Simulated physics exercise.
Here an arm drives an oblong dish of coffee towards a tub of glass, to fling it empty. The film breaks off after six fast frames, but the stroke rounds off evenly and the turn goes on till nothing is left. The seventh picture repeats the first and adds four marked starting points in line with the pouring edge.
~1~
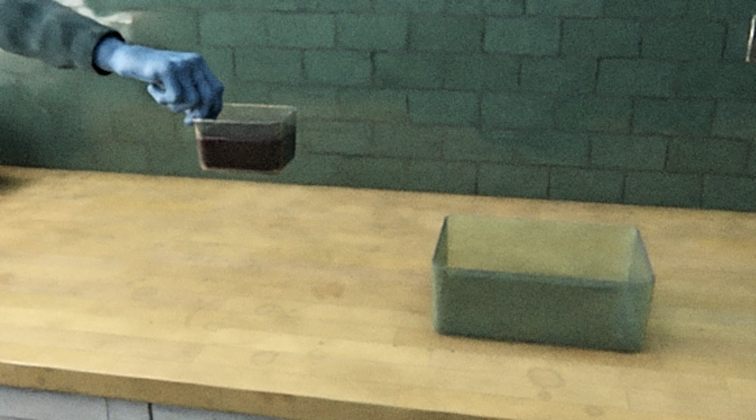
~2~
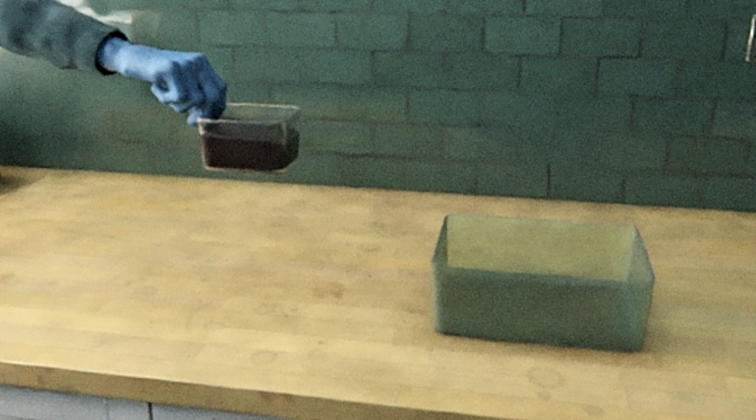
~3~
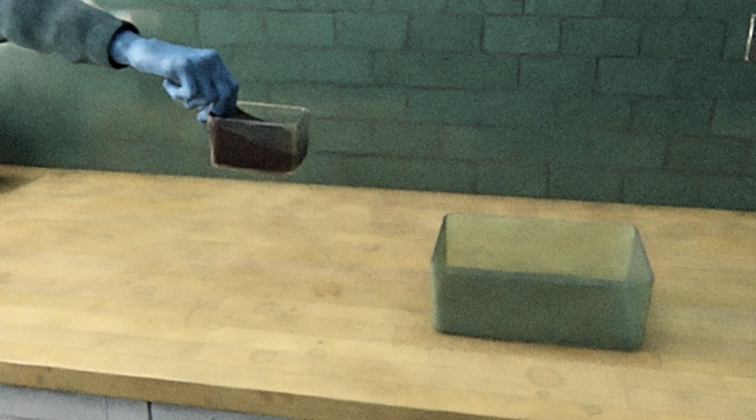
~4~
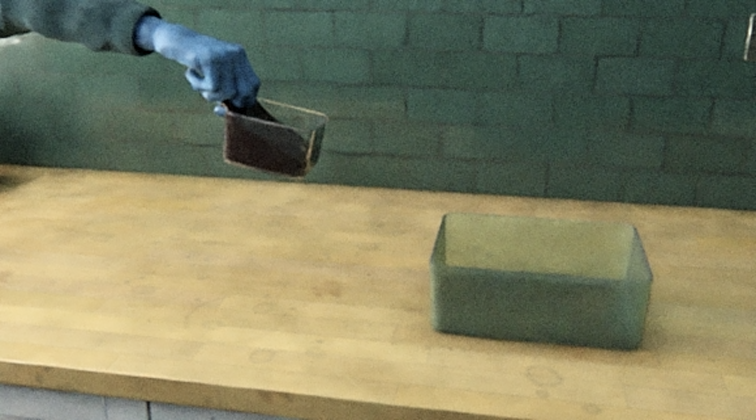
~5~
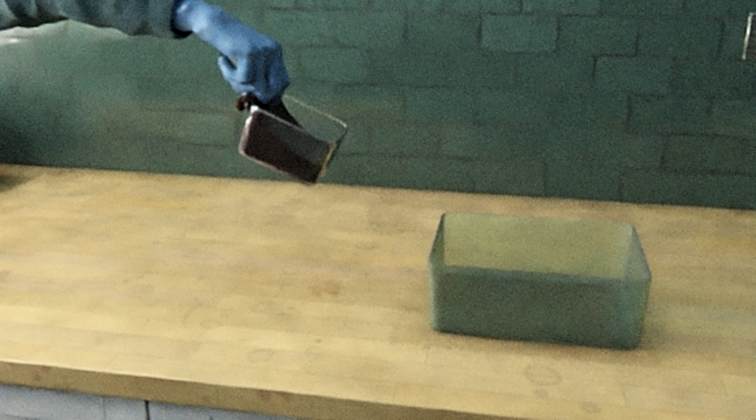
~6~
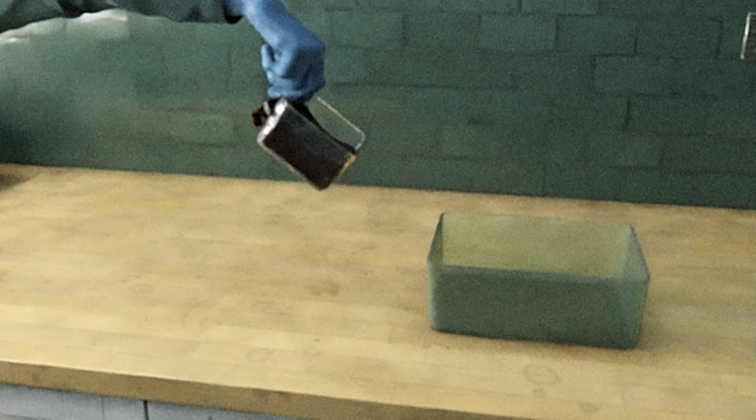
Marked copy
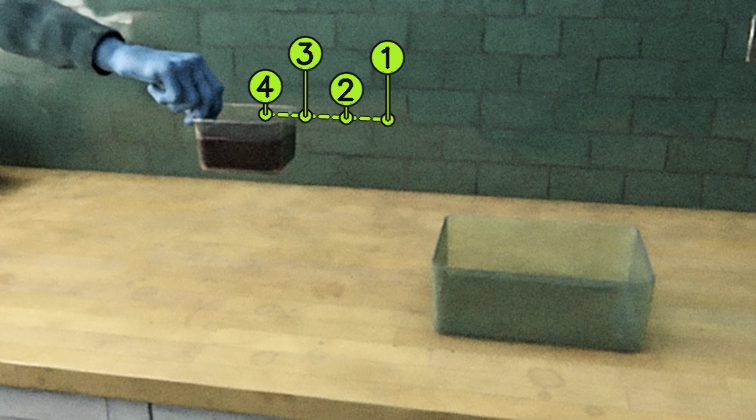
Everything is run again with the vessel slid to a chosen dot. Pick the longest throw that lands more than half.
Go for 4.
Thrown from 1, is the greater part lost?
No, not at all.
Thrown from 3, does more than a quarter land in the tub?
Yes, it does.
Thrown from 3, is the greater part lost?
No, that is safe.
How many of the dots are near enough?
All of the four.
On the marked copy, 1 at (387, 119); 2 at (346, 117); 3 at (305, 115); 4 at (265, 114).
Choosing 1, about 92 % lands in the tub, 4 % falls short and 4 % goes beside or beyond.
Choosing 2, about 88 % lands in the tub, 8 % falls short and 4 % goes beside or beyond.
Choosing 3, about 74 % lands in the tub, 13 % falls short and 13 % goes beside or beyond.
Choosing 4, about 66 % lands in the tub, 26 % falls short and 8 % goes beside or beyond.
